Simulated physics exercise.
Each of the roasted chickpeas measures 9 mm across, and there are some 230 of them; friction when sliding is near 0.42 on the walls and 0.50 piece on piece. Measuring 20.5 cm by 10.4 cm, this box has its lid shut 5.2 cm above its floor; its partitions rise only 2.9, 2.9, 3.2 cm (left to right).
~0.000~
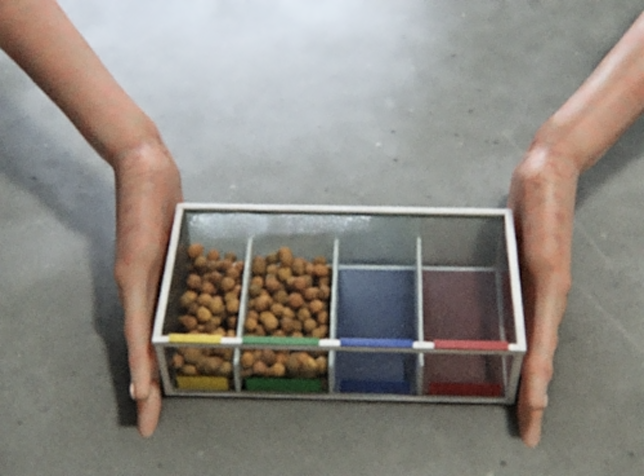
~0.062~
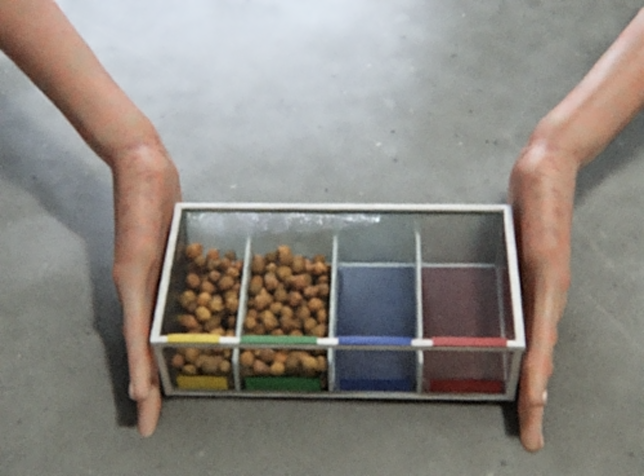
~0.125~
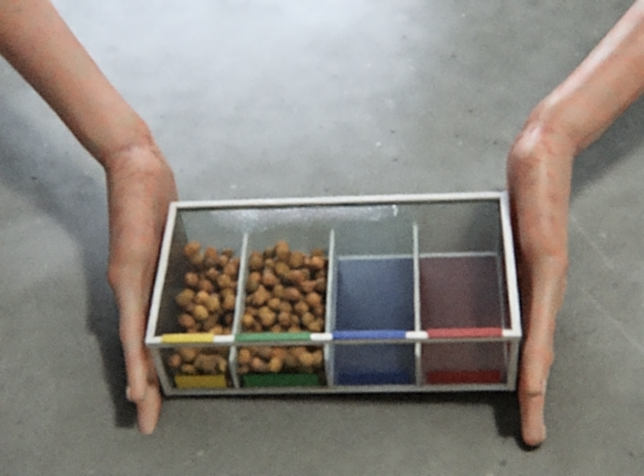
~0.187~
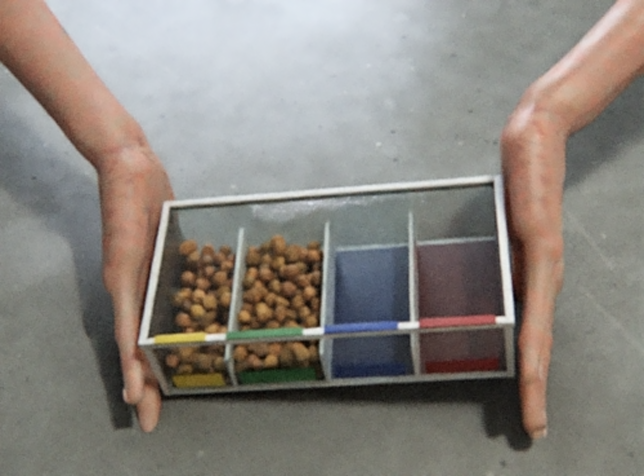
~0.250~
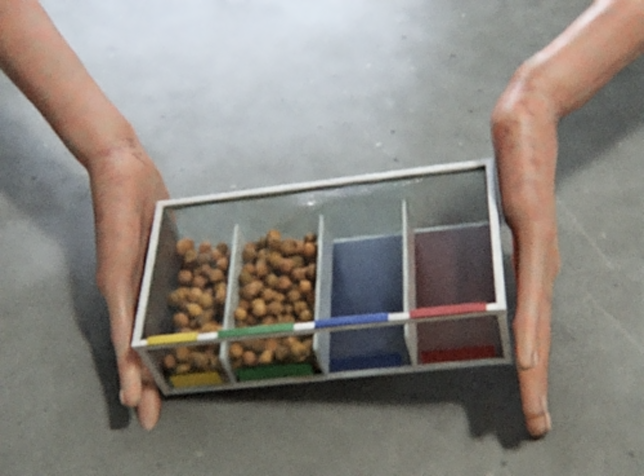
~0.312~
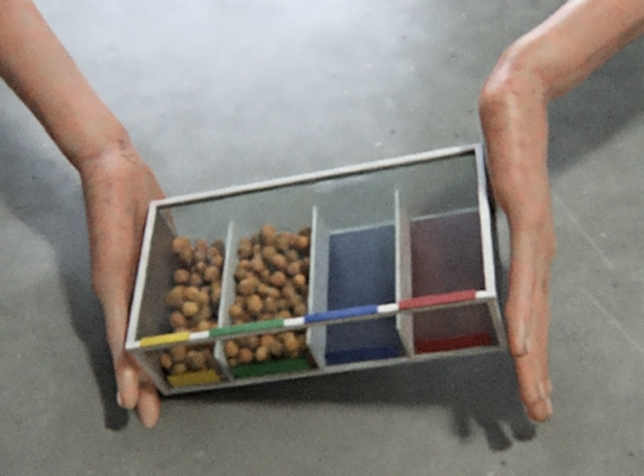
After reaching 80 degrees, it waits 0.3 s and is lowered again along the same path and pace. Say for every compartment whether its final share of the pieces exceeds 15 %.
In the end red: Fails to beat the threshold. Blue: Fails to beat the threshold. Green: Beats the threshold. Yellow: Beats the threshold.
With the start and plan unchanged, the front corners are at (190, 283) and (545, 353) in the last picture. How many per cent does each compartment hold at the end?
In the end red holds 20 %, blue holds 5 %, green holds 45 % and yellow holds 35 %.
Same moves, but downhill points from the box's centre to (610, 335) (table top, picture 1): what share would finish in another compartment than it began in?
Roughly 25 % of the pieces.
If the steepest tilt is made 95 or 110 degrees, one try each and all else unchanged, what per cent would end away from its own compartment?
30 and 40 %.
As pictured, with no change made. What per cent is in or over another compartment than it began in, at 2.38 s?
Roughly 15 %.
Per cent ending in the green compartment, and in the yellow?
Final shares - green 40 percent, yellow 60 percent.
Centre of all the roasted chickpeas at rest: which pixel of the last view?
About (227, 324).
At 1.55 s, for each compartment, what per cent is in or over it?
Red = 0, blue = 0, green = 45, yellow = 55 (percent).
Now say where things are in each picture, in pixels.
The first picture shows box tilt 0 degrees, front corners at (160, 339) and (518, 347); green 55 %, yellow 45 %.
The second picture shows box tilt 1 degrees, front corners at (159, 339) and (517, 343).
The third picture shows box tilt 4 degrees, front corners at (154, 340) and (513, 333), lowest corner left front.
The fourth picture shows box tilt 8 degrees, front corners at (147, 341) and (506, 319), lowest corner left front.
The fifth picture shows box tilt 12 degrees, front corners at (140, 343) and (498, 306), lowest corner left front.
The sixth picture shows box tilt 16 degrees, front corners at (134, 345) and (487, 293), lowest corner left front; green 55 %, yellow 45 %. Its pace works out near 65 degrees a second.
After 1.55 s, tilt 80 degrees; green 45 %, yellow 55 %.
After 2.38 s, tilt 40 degrees; green 40 %, yellow 60 %.
After 3.22 s, tilt 0 degrees; green 40 %, yellow 60 %.
In the end, at 3.5 s, red 0 %, blue 0 %, green 40 %, yellow 60 %.
